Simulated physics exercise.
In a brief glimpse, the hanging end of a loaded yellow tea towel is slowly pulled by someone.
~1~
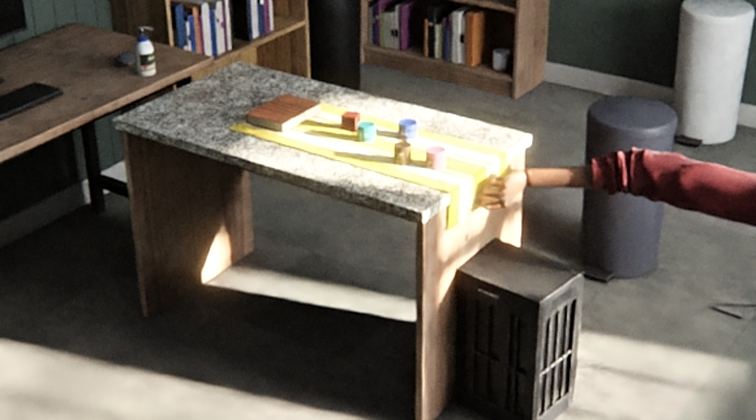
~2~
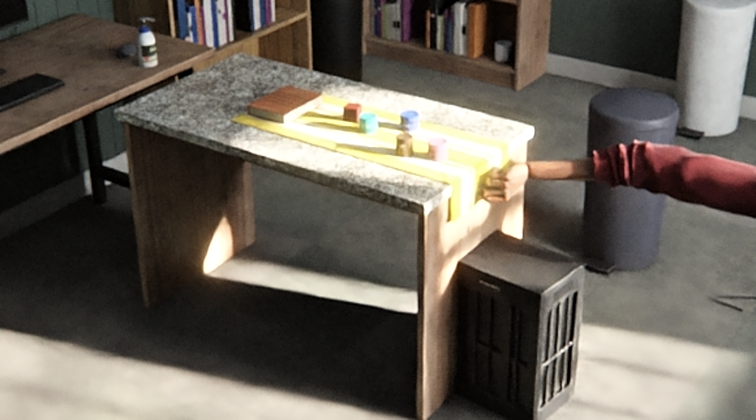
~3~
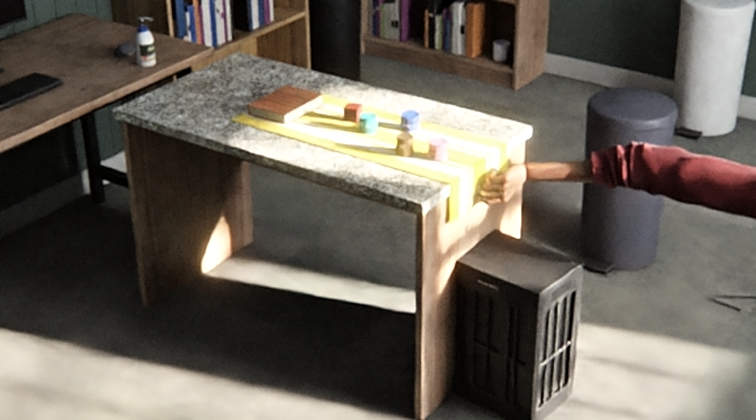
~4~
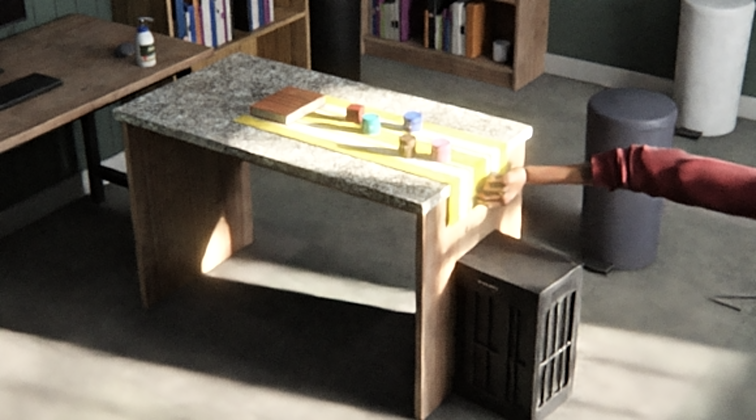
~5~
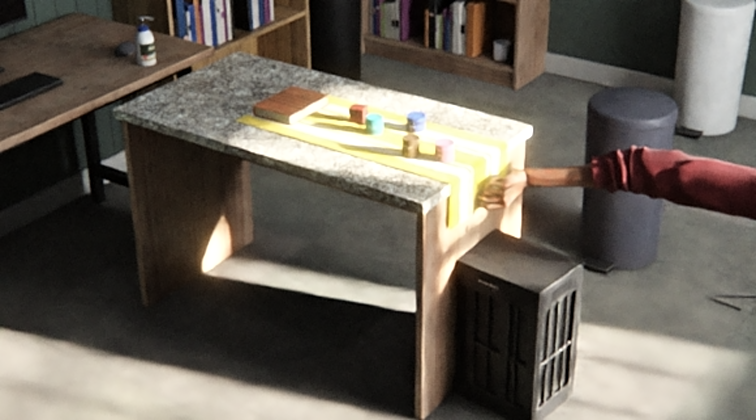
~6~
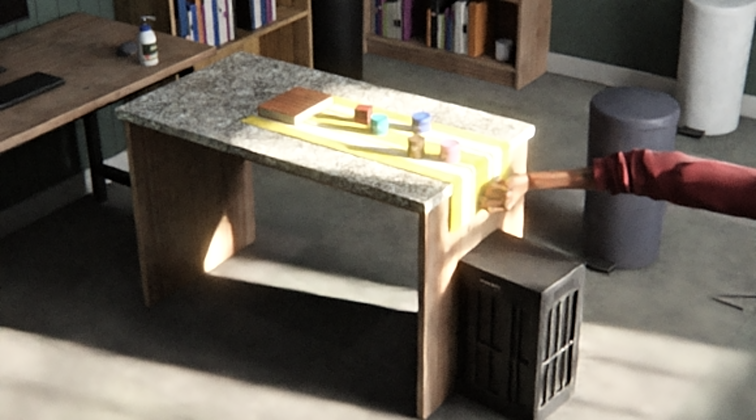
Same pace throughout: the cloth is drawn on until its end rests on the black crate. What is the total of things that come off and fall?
The total is one.
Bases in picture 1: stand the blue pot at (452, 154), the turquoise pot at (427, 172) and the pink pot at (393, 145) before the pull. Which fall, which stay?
The blue pot? It tips off. The turquoise pot tips off, and the pink pot stays where it is.
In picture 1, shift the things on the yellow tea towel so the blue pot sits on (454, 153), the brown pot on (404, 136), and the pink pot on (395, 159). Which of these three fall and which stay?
Blue pot: Off. Brown pot: Still up. Pink pot: Still up.
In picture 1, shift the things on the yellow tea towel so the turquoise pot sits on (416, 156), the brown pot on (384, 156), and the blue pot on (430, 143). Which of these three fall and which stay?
Turquoise pot stays, brown pot stays, blue pot stays.
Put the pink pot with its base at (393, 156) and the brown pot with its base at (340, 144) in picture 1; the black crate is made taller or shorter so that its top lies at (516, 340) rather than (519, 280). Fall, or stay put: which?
Result - the pink pot comes off, and the brown pot stays put.
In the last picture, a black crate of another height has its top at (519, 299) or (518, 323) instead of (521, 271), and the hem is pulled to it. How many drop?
Respectively 2 and 3.
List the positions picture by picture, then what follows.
In the first frame, hem (449, 230); pink pot (436, 149); brown pot (403, 144); blue pot (408, 122); turquoise pot (366, 124); red cube (351, 114); top of the crate (519, 280).
In the second frame, hem (452, 223); pink pot (438, 141).
In the third frame, hem (450, 224); brown pot (405, 136).
In the fourth frame, hem (450, 227); blue pot (413, 115); top of the crate (518, 272).
In the fifth frame, hem (450, 230); turquoise pot (374, 116).
In the sixth frame, hem (451, 233); pink pot (450, 143); brown pot (416, 138); blue pot (421, 115); turquoise pot (379, 117); red cube (363, 107).
Soon after, hem near (481, 222); all still up.
Then, hem on the crate; all still up.
Further on, hem on the crate; pink pot gone.
At rest, hem on the crate; pink pot gone. The desk loses one.
